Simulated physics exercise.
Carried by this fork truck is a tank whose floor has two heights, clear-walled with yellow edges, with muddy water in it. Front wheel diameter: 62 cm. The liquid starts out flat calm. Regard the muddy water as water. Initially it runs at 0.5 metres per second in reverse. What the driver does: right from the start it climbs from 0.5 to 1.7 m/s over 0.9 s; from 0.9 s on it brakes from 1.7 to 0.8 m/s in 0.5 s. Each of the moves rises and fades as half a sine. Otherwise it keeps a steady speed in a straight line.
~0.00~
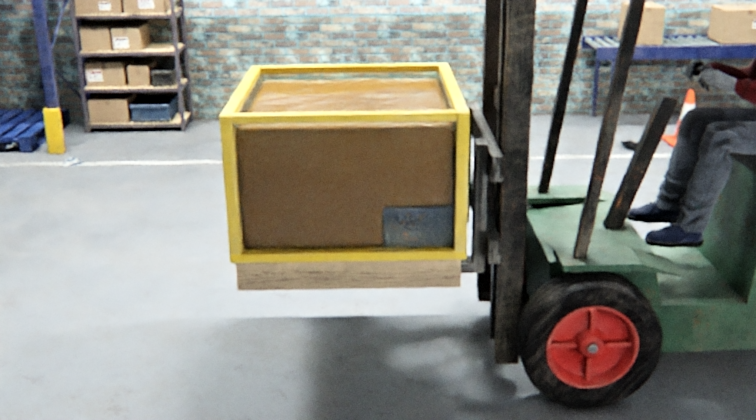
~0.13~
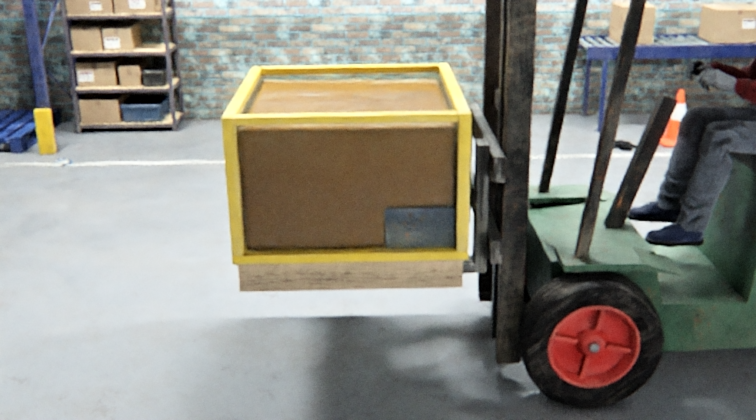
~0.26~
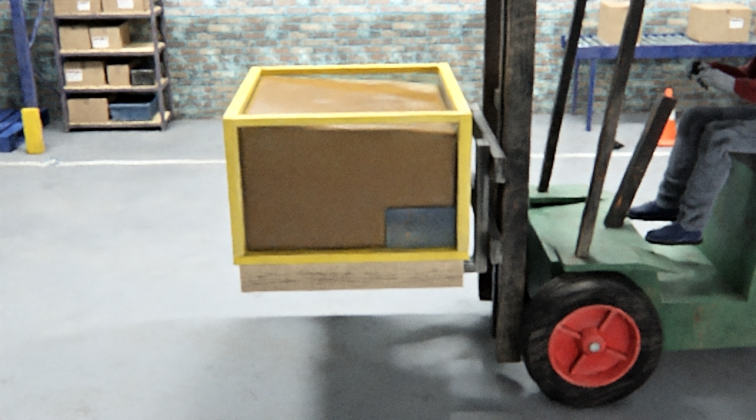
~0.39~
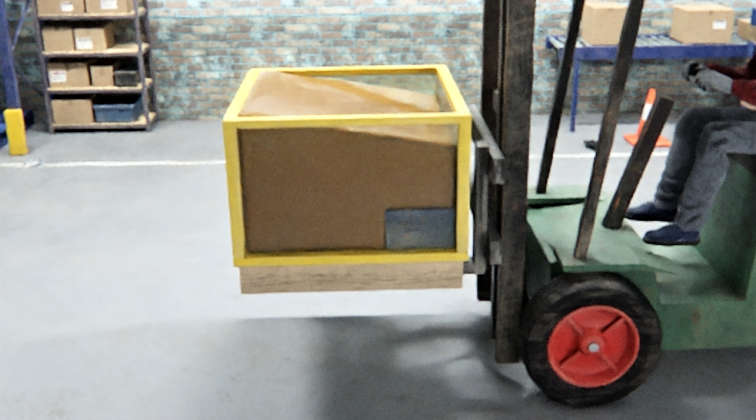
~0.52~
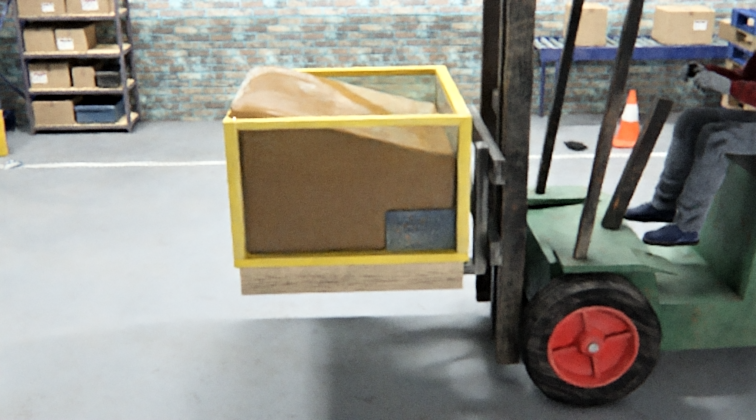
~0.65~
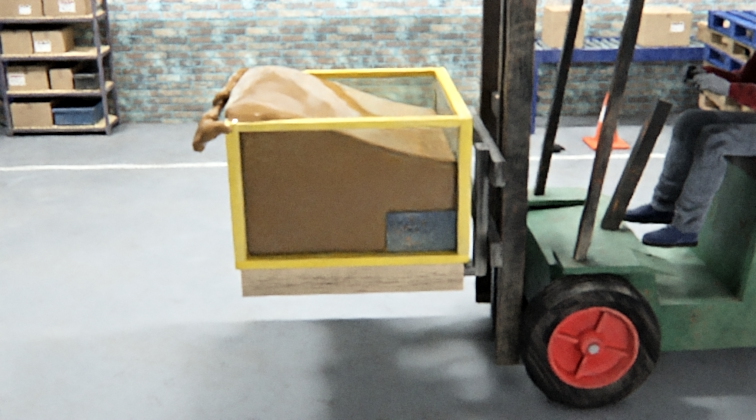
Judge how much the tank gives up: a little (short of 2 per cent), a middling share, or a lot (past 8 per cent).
It gives up a lot.
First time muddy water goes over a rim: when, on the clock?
That comes at some 0.8 s.
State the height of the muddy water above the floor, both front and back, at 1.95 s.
Front level 66 cm, back level 38 cm.
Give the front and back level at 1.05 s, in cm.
Heights: Front 52 cm, then back 56 cm.
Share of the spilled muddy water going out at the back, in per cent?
It comes to about 60 per cent of the spill.
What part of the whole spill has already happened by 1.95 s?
By then it's around 80 per cent.
Then, 1.05 s in, the surface is 51 cm up at the front and 56 cm at the back; 3 per cent is out, over the front.
Then, 1.45 s in, the surface is 33 cm up at the front and 68 cm at the back; 3 per cent is out, over the front.
Then, 1.95 s in, the surface is 67 cm up at the front and 38 cm at the back; 11 per cent is out, mostly over the back, some over the front.
Then, 4.39 s in, 14 per cent is out, mostly over the back, some over the front, 57 of 410 litres.
